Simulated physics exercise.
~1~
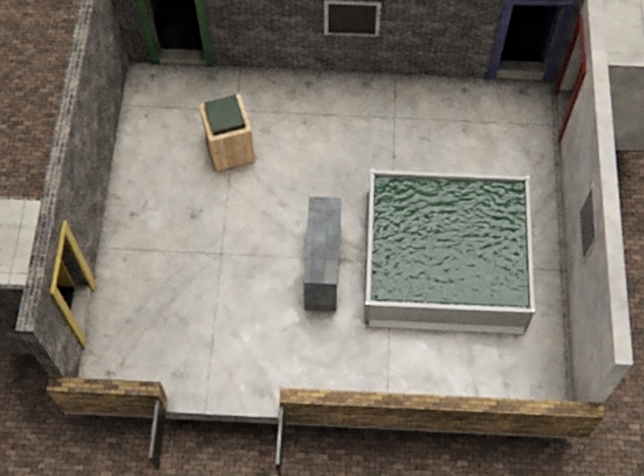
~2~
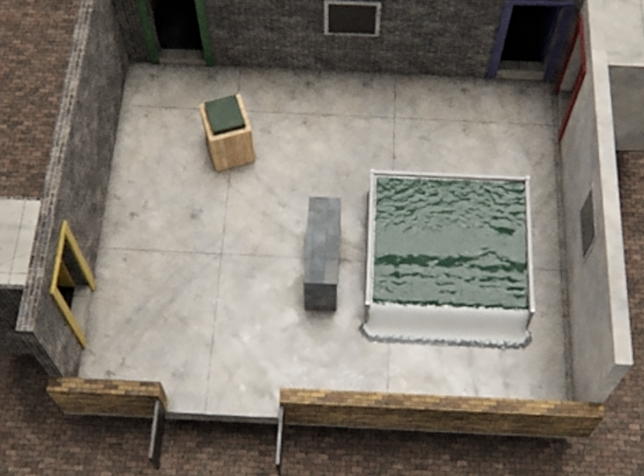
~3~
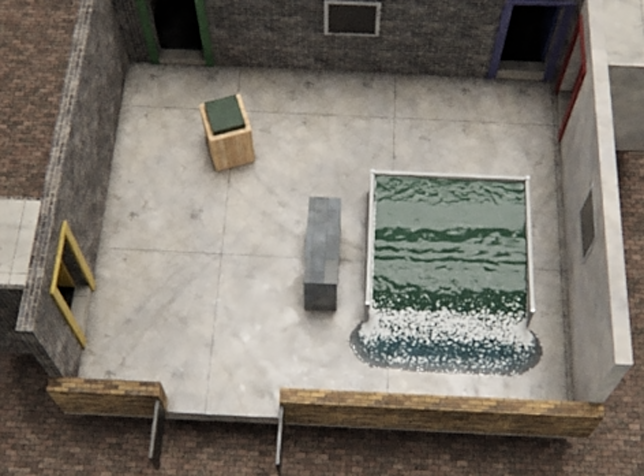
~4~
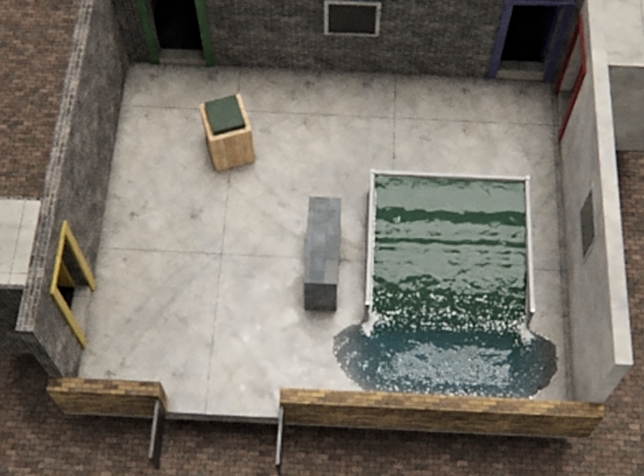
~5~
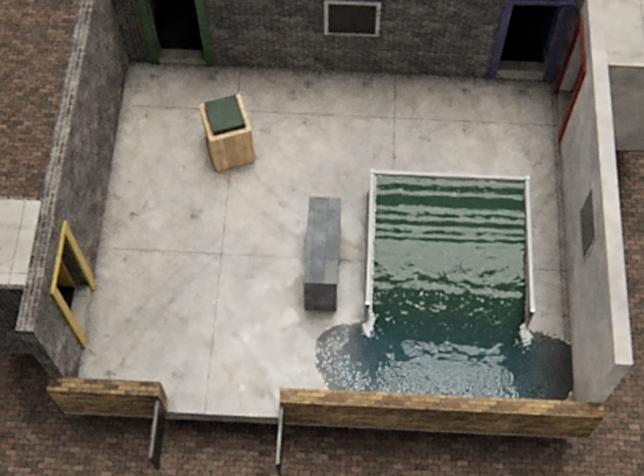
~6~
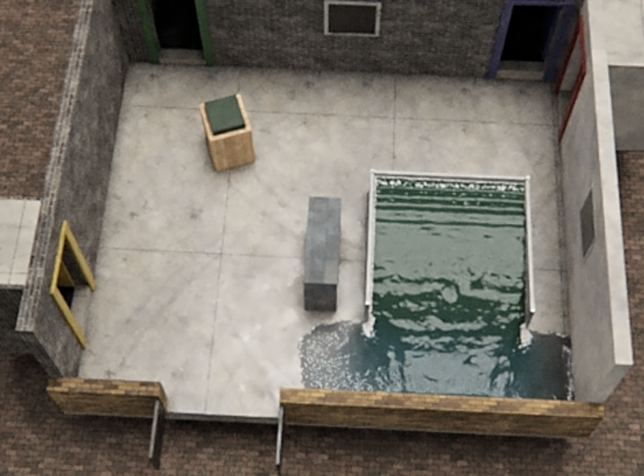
A water tank's near wall gives way and green water pours out, spreading across the paved court.
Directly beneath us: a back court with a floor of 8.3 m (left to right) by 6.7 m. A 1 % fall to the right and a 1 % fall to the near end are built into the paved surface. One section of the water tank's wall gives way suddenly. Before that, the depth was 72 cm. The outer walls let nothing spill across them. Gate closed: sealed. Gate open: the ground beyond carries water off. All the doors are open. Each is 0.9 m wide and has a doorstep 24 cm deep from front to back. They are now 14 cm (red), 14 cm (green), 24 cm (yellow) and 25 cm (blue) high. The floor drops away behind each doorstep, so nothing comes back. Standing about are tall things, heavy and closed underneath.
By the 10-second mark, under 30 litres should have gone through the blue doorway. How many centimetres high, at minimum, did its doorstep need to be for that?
It needed to be about 29 cm high.
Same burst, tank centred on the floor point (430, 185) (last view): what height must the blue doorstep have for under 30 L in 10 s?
With that change, some 22 centimetres.
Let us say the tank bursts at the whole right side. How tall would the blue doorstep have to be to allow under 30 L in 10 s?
Minimum height: Approx. 29 cm.
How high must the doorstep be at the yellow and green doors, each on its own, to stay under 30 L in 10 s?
About 14.5 cm at yellow and 8.0 cm at green.
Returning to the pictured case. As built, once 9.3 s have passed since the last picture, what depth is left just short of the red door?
About 7.5 cm.
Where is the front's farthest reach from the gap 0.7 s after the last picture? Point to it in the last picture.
Pixel close to (227, 400).
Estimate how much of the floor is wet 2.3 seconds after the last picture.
I'd estimate about 45 percent.
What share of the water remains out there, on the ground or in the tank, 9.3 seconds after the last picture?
I'd put it at about 90 per cent.
Then, 0.7 s after the last picture water covers 15 % of the floor, deepest (65 cm) near (575, 418); it has not reached the blue door.
Then, 2.3 s after the last picture water covers 45 % of the floor, deepest (46 cm) near (564, 418); it has not reached the blue door.
Then, 9.3 s after the last picture water covers 100 % of the floor, deepest (18 cm) near (575, 418); 6 cm at the blue door, 51 litres in over its 25 cm doorstep.
At the blue door as built, the water peaked near 35 cm, 3.3 s after the last picture.
With a doorstep of 26.5 cm, 41 litres would have come in within the 10 s; with 36 cm, 7 litres. So under 30 litres takes about 29 cm.
